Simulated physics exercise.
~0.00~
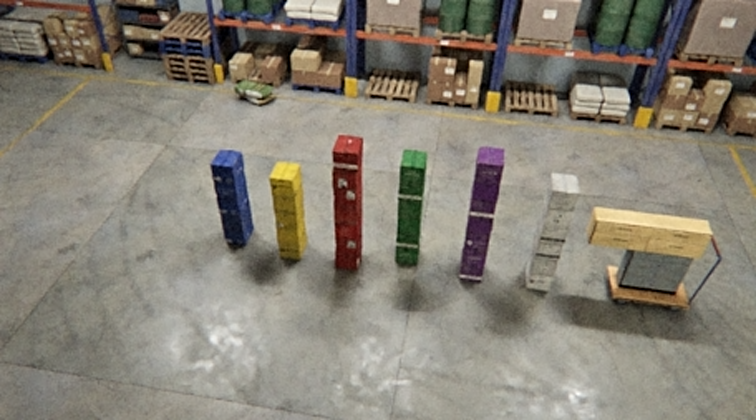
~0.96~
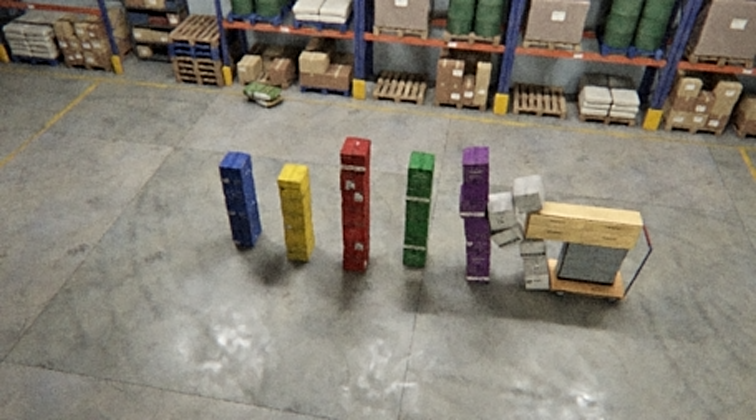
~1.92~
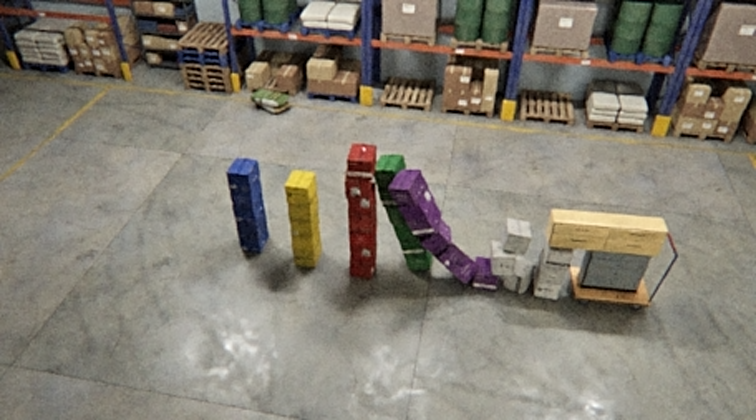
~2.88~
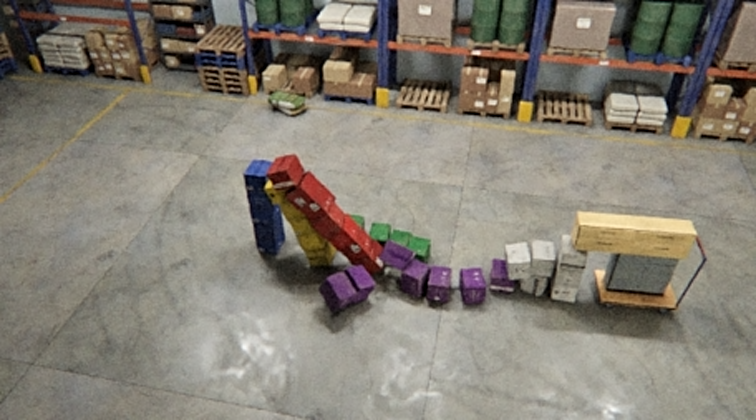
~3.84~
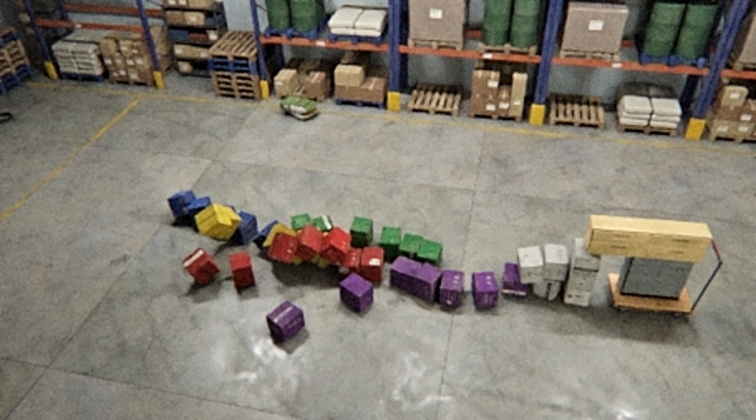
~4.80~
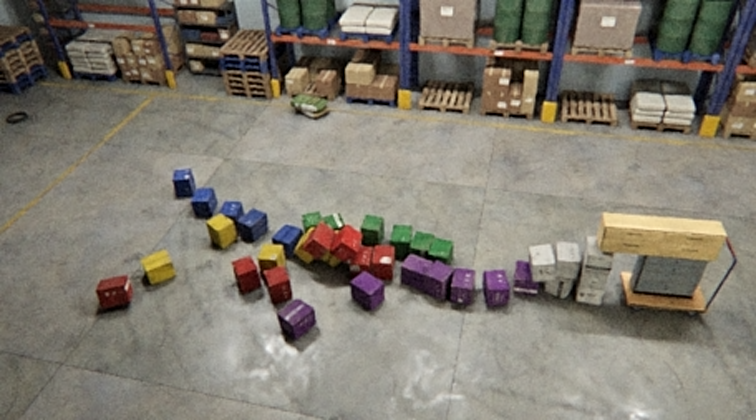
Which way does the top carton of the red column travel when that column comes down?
It travels to the left, falling over with the column and ending up on the floor at the far left of the scattered cartons.
Trolley with a jutting case striking a pale carton stack, toppling purple, green, red, yellow and blue columns leftward into scattered boxes.
